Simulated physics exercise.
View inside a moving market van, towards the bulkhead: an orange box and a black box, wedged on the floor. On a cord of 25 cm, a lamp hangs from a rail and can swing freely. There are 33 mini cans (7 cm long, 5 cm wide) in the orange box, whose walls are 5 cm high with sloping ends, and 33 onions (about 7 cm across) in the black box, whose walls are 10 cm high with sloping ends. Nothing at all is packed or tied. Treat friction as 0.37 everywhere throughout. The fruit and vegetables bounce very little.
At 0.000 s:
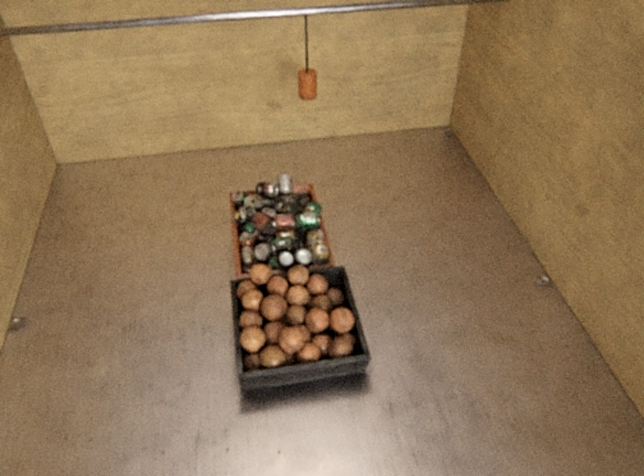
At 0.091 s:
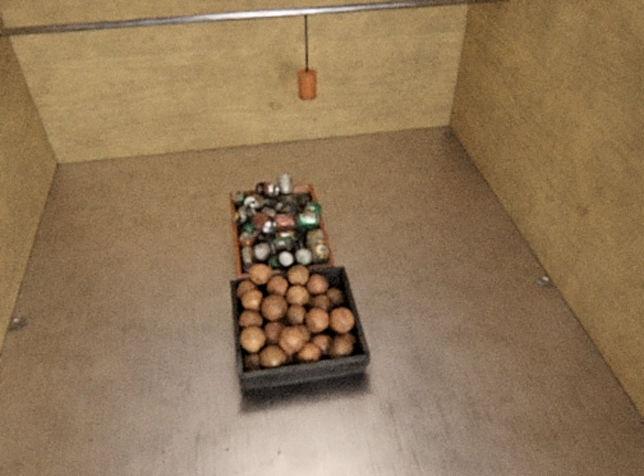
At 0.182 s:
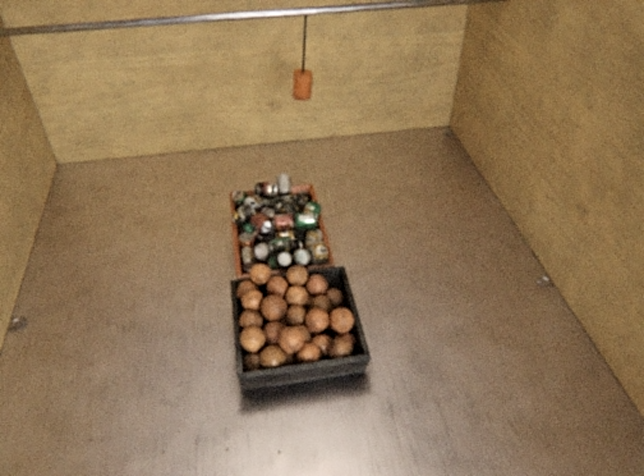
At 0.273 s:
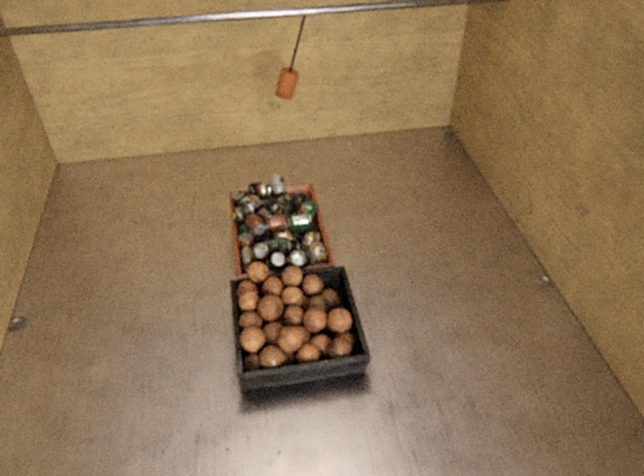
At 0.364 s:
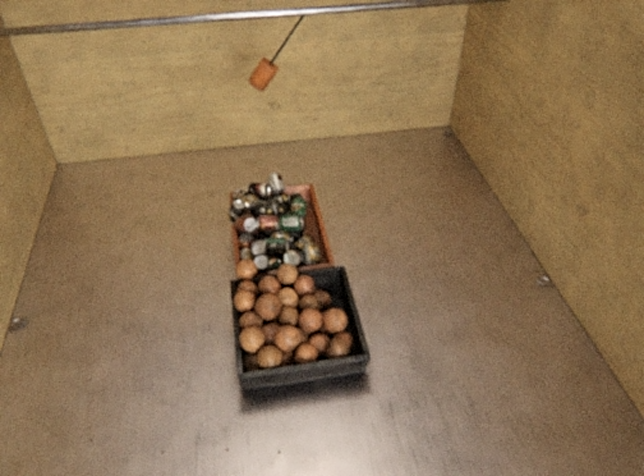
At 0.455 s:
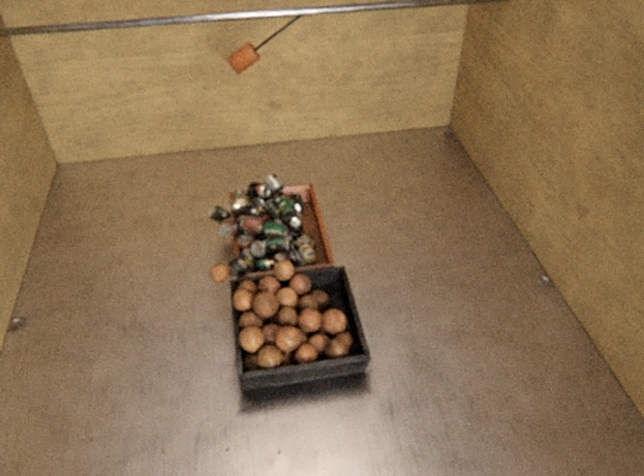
A hanging orange lamp swings left, further and further, above two boxes that stay still on the floor, while cans in the orange box and brown onions in the black box shift left, and a few tumble over the side.
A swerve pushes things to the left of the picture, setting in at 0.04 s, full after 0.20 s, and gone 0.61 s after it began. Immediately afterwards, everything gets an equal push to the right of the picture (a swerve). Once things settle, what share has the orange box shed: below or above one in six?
The spill goes above one in six.
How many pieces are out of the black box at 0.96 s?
About, black box: 2.
After 0.68 s, the orange box is down by 7 of 33 and the black box is down by 2 of 33.
After 0.96 s, the orange box is down by 8 of 33 and the black box is down by 2 of 33.
After 1.36 s, the orange box is down by 11 of 33 and the black box is down by 2 of 33.
Final count (at 1.86 s), the orange box is down by 11 of 33 and the black box is down by 2 of 33. Asked share, 11 of 33, 33 per cent.
